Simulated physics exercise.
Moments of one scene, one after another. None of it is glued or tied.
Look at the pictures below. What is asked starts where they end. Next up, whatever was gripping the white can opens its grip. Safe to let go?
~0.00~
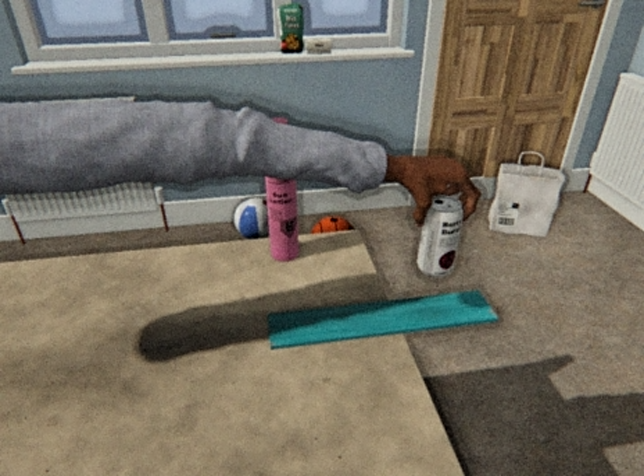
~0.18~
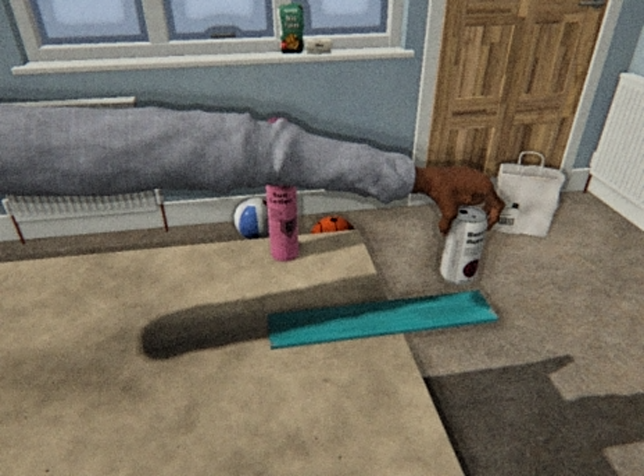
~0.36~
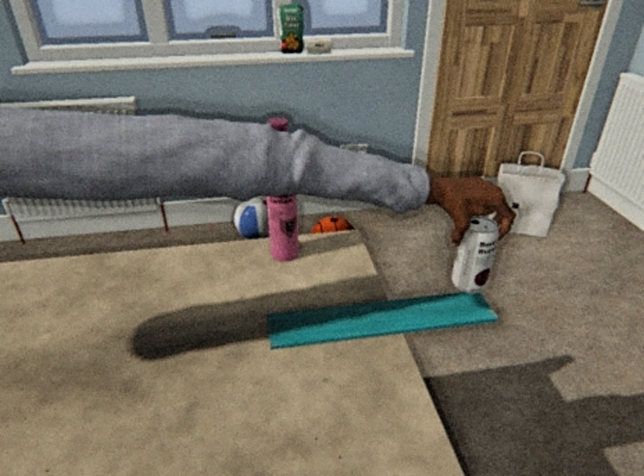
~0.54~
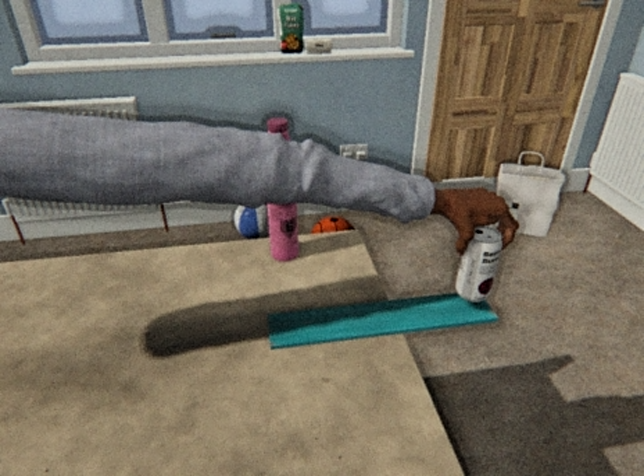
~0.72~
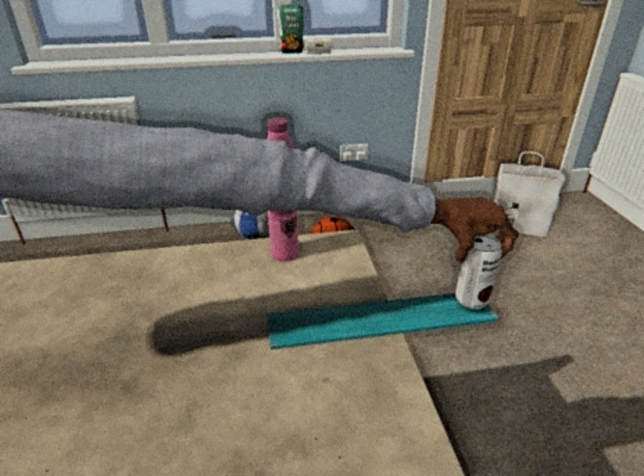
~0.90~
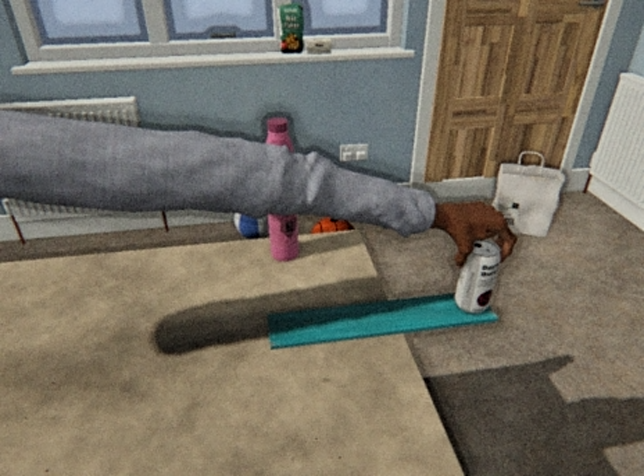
I expect it to lose its balance.
After 1.30 s, white can now down on the floor or falling; turquoise plank turned 73° from how it was put.
After 1.50 s, turquoise plank now down on the floor or falling.
After 1.80 s, things are still on the move.
In the end (2.0 s), down on the floor or falling, white can and turquoise plank; pink bottle unmoved. The plank comes down.
